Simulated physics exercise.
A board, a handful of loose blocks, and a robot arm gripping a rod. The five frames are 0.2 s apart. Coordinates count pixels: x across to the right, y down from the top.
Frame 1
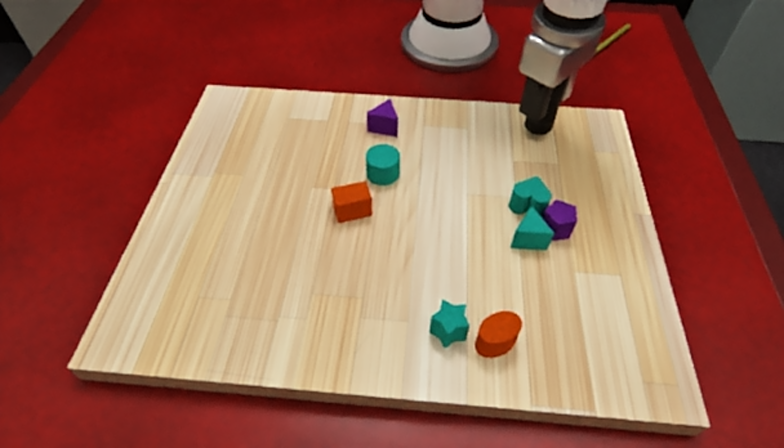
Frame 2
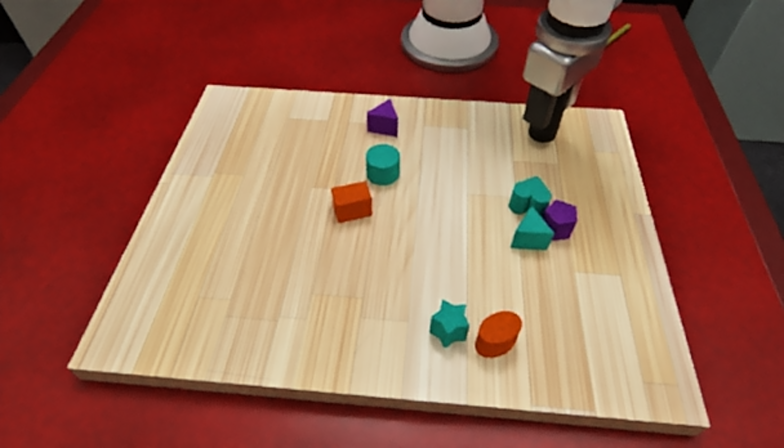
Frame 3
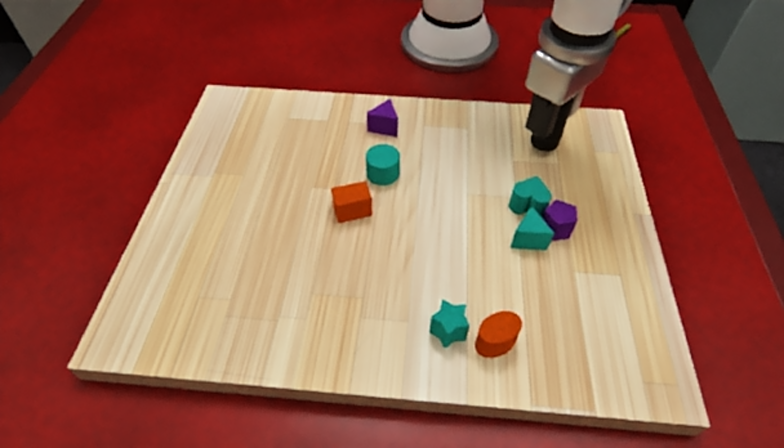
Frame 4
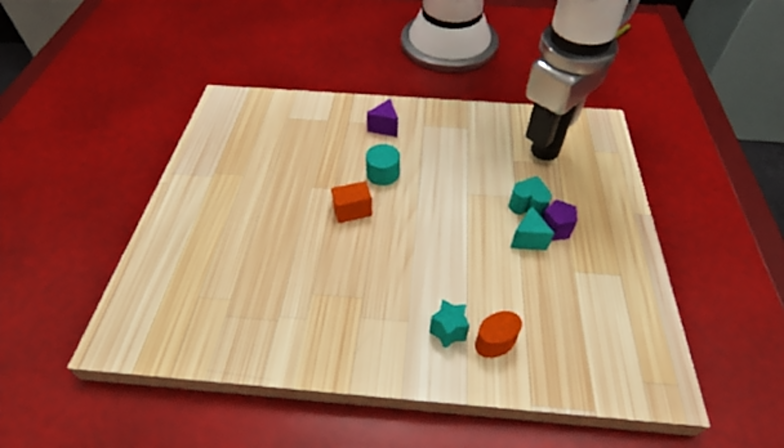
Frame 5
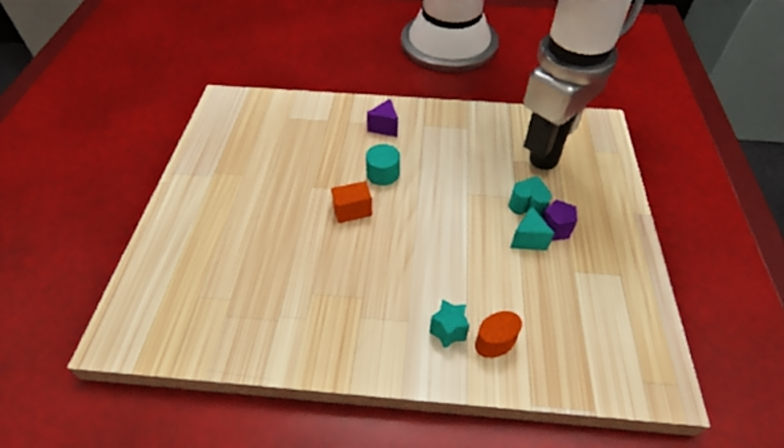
Robot arm inching its dark rod tip down a wooden board near a turquoise and purple cluster, all blocks staying still.
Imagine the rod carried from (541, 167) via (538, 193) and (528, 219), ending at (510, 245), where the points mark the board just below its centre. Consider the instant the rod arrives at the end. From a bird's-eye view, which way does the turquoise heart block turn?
Prediction: Counterclockwise.
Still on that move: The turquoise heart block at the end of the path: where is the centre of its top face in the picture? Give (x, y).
The centre of its top face lies at (506, 252).
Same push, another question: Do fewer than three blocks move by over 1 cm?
Going by the path, yes.
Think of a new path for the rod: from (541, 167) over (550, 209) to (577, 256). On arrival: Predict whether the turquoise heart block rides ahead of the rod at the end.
Slipped clear.
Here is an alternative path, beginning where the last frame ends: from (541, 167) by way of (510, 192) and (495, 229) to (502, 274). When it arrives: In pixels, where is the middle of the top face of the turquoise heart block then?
It comes to (533, 203).
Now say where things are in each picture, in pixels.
The first frame shows lower end of the rod at (538, 127), tops of blocks, turquoise heart block at (533, 189), turquoise triangular block at (534, 223), purple five-sided block at (563, 212).
The second frame shows rod at (542, 134), blocks as before.
The third frame shows rod at (544, 143), blocks as before.
The fourth frame shows rod at (545, 151), blocks as before.
The fifth frame shows rod at (543, 161), turquoise heart block at (533, 189), turquoise triangular block at (534, 223), purple five-sided block at (563, 212).
What follows on the original path. One third of the way, rod at (541, 187); turquoise heart block at (531, 197).
Two thirds of the way, rod at (530, 213); turquoise heart block at (519, 226); turquoise triangular block at (528, 250), turned 35° anticlockwise.
At the end, rod at (512, 238); turquoise heart block at (506, 252), turned 35° anticlockwise; turquoise triangular block at (530, 271), turned 75° anticlockwise; purple five-sided block not moved.
